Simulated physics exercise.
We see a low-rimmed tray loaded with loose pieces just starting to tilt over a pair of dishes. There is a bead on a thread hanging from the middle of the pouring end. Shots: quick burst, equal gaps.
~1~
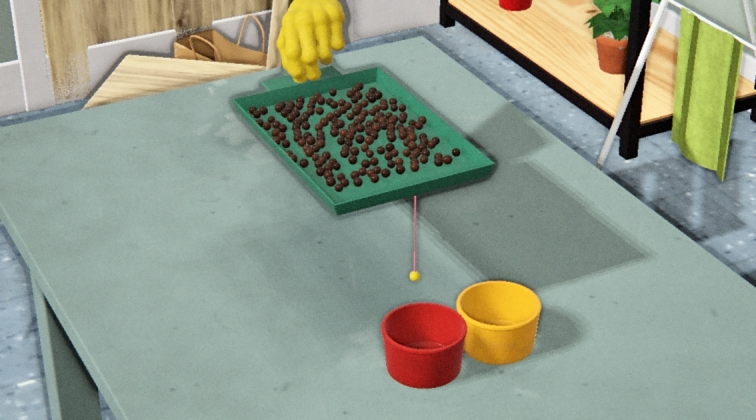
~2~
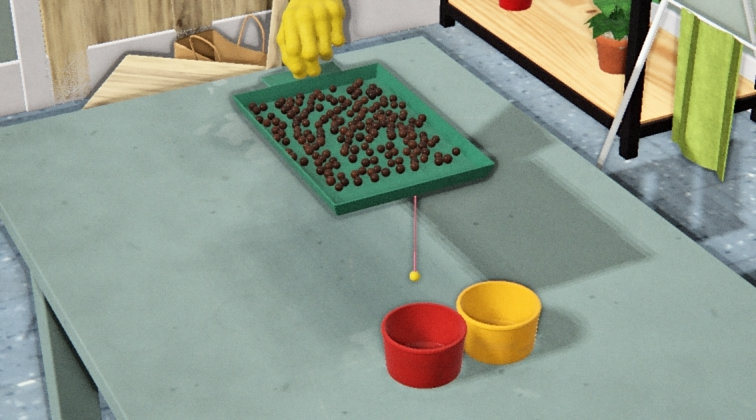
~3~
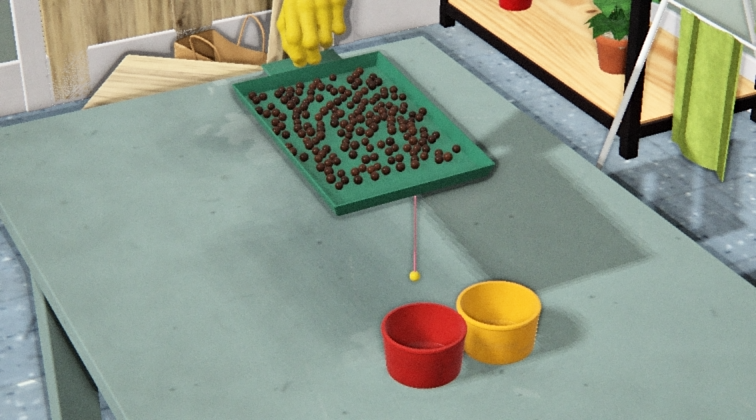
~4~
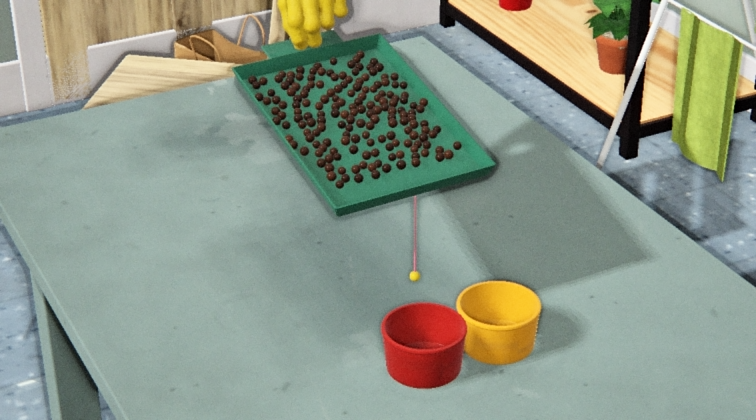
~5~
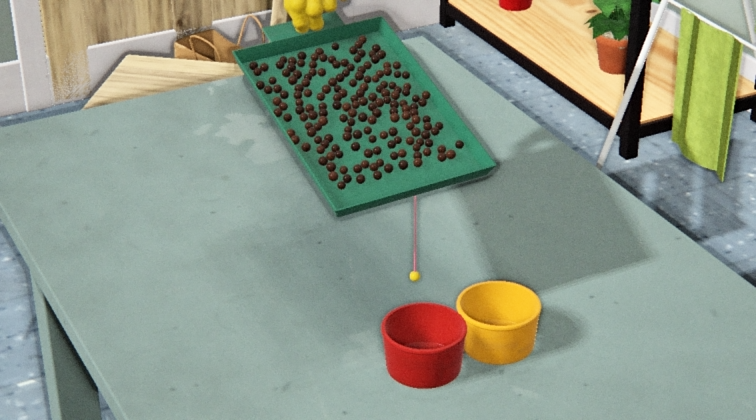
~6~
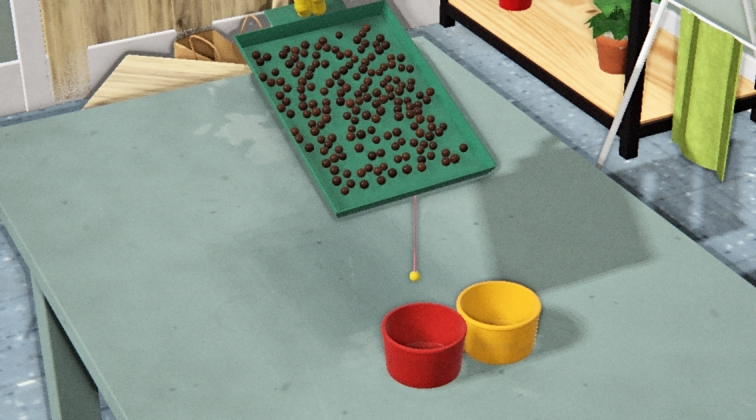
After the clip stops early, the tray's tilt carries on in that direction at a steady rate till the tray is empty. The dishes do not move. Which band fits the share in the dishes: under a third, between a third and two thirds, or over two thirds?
The result will be a medium catch, a third to two thirds of the load.
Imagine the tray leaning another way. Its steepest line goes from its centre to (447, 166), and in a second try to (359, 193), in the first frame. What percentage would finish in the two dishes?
Well, 30 percent for one and then 20 percent for the other.
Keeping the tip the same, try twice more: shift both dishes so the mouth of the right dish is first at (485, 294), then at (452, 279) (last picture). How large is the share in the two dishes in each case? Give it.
Trial 1: 60 percent; trial 2: 10 percent.
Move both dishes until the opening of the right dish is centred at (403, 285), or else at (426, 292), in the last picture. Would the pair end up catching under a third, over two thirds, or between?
The earlier try, below one third; the later try, under a third.
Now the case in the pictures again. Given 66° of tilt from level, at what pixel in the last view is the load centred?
Around (414, 221).
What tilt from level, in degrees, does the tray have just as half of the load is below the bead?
About 75°.
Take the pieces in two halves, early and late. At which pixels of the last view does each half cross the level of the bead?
Around (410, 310) at first; around (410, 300) after that.
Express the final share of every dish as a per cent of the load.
The left dish holds 40 % and the right dish holds 20 %.
Soon after the last picture, tray tipped steeply; about half on the tray; a small part in the left dish; a small part in the right dish; a small part outside both; about a quarter in the air.
A little later, tray tipped past a quarter turn; about a third in the left dish; about a quarter in the right dish; about a third outside both; a small part in the air.
Later still, tray tipped past a quarter turn; about a third in the left dish; about a quarter in the right dish; about half outside both.
By the end, tray tipped past a quarter turn; about a third in the left dish; about a quarter in the right dish; about half outside both.
